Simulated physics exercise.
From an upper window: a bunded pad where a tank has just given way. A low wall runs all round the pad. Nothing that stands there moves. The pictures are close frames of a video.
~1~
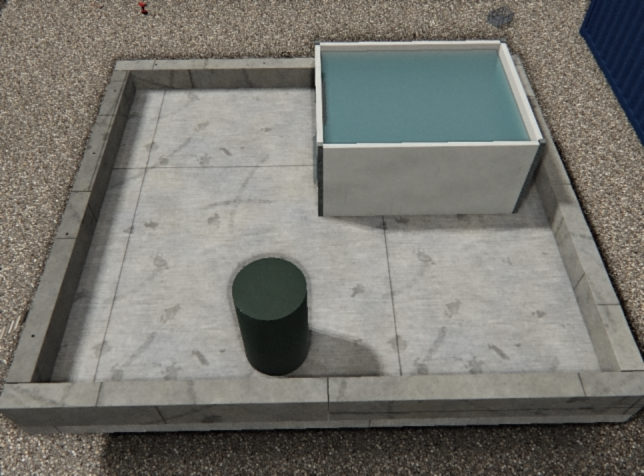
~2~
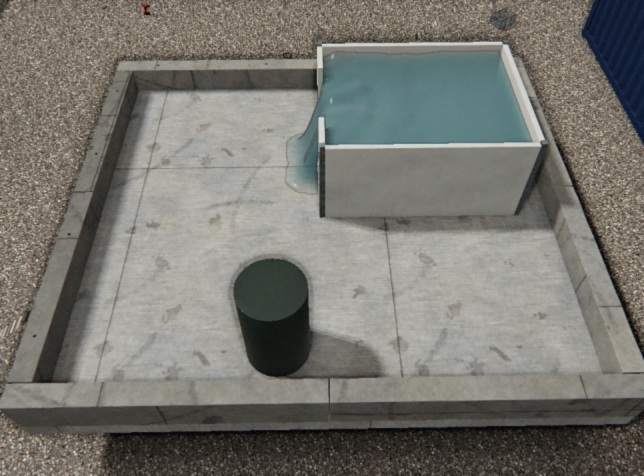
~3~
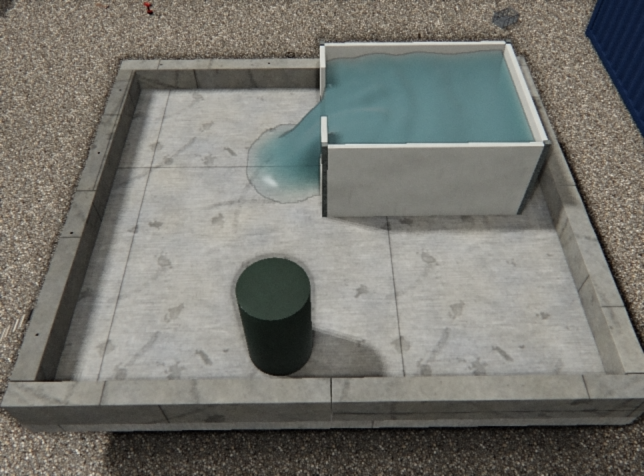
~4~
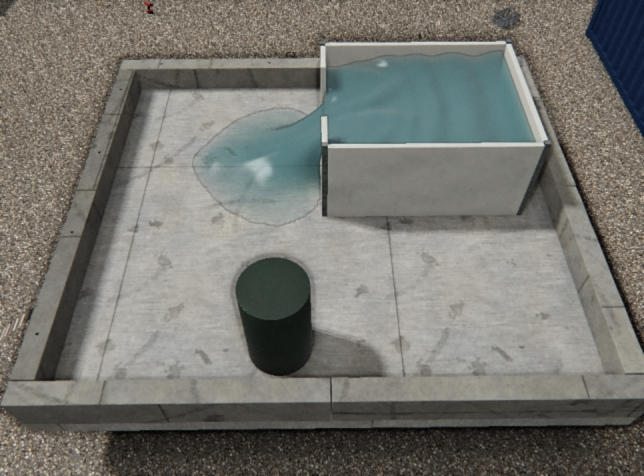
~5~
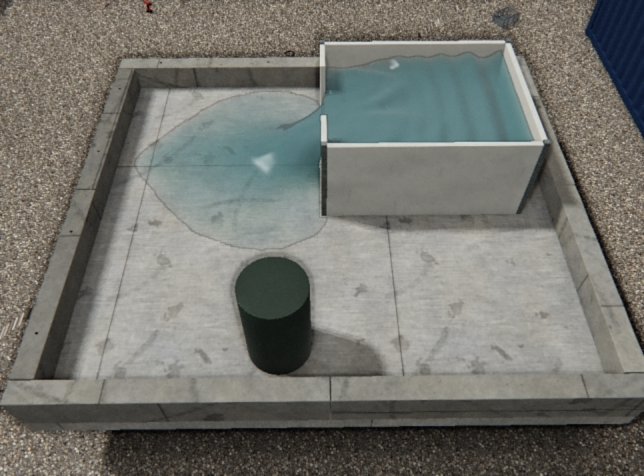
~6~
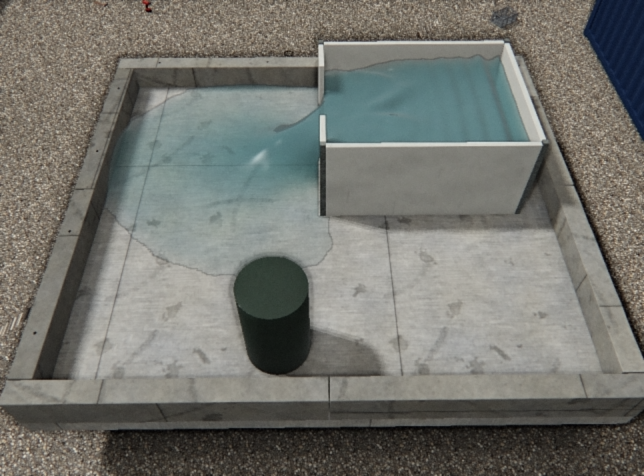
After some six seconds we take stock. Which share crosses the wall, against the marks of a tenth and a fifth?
Over the wall goes not even a tenth.
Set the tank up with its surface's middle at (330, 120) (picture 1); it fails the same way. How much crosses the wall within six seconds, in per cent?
I make it 10 per cent.
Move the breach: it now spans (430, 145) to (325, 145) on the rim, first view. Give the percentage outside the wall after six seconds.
Some 10 per cent.
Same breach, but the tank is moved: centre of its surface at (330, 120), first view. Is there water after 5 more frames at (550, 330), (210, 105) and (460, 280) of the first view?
In turn: Not flooded, under water, no water.
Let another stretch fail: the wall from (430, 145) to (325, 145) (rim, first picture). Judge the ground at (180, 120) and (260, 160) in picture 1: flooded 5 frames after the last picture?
As listed: Dry, clear.
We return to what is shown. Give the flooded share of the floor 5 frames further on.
I make it 55 per cent.
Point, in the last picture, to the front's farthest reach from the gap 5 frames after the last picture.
Close to (49, 393).
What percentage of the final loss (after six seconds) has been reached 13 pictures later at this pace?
About 75 per cent.
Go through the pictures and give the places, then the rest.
The water tank at (419, 95) is whole and still, in the first picture.
Water pours out at (323, 137) and has run to (301, 188), in the second picture.
Water pours out at (326, 139) and has run to (253, 171), in the third picture.
The front is at (198, 165), out from the gap at (326, 141), in the fourth picture.
Water pours out at (326, 139) and has run to (142, 164), in the fifth picture.
The front is at (108, 199), out from the gap at (324, 139), in the sixth picture.
A moment on, water covers 45 % of the floor; the low wall has let 0 % over.
Next, water covers 50 % of the floor; the low wall has let 1 % over.
Then, water covers 50 % of the floor; the low wall has let 5 % over.
Later, water covers 70 % of the floor; the low wall has let 7 % over.
In the end, water covers 80 % of the floor; the low wall has let 7 % over.
